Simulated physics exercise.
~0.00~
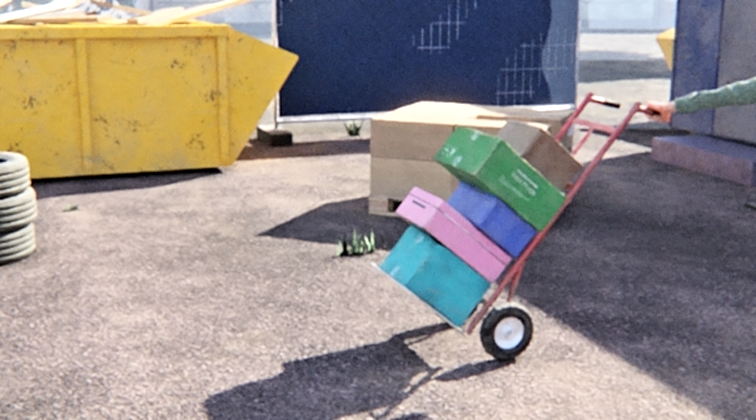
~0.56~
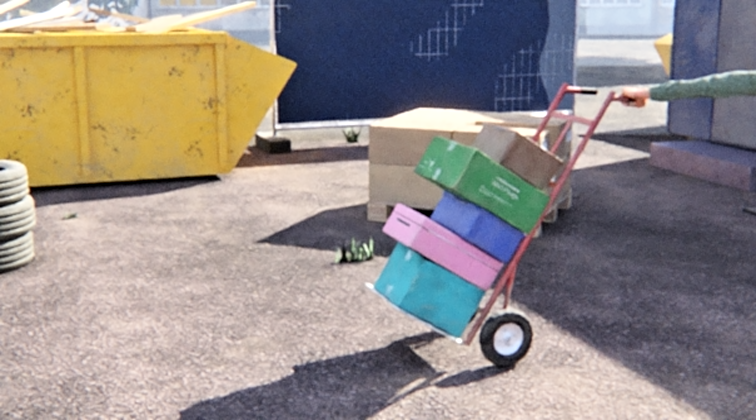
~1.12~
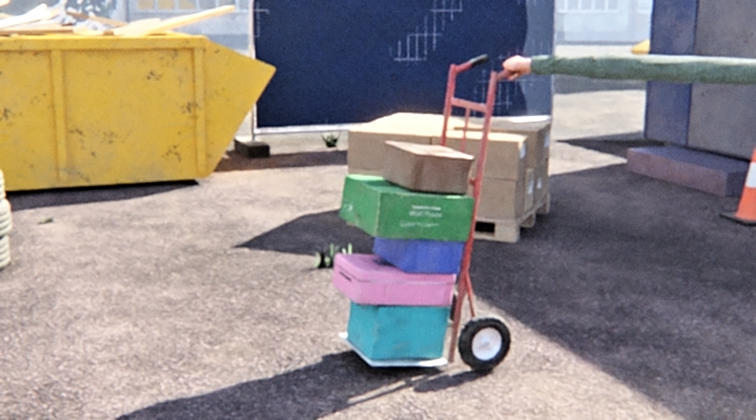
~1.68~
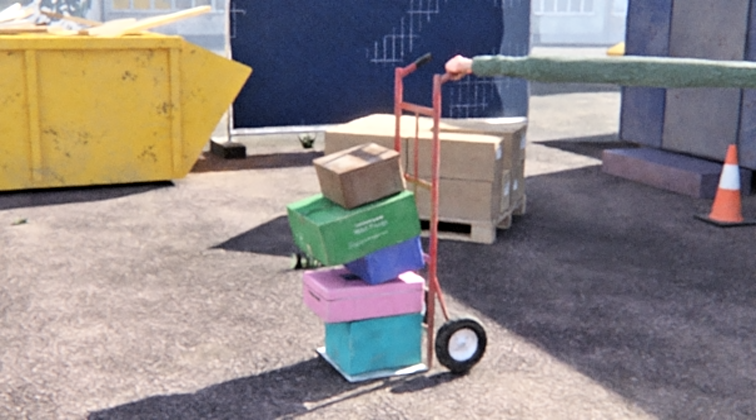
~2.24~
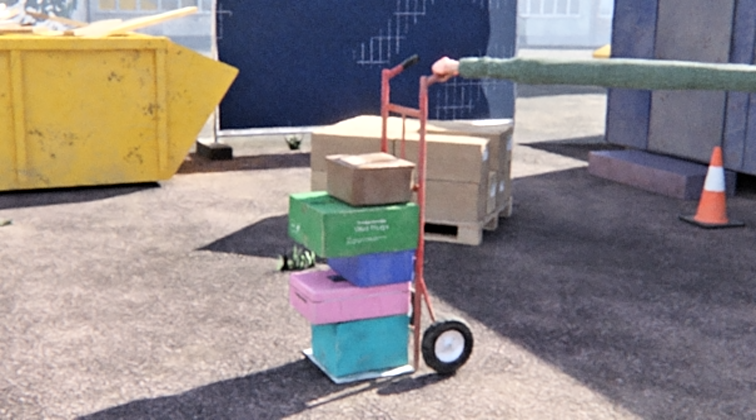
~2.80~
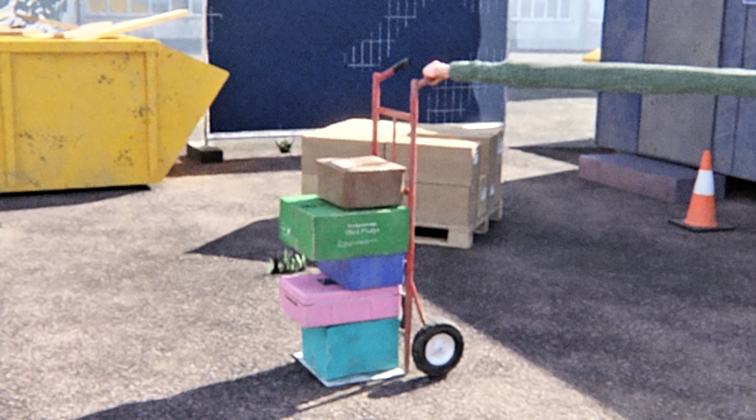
A red hand truck stacked with five boxes leans back toward the right, held by a green-sleeved arm in a sunny yard with a yellow skip, a blue fence panel and cartons on a pallet. The arm swings it upright, the turquoise box at the bottom, then pink, blue, green and brown. As the truck comes upright, the upper three boxes tip left above the lower two. They rock back and settle flat while the view drifts right past an orange cone. The truck ends standing still, hand on its handle, all five boxes still stacked.
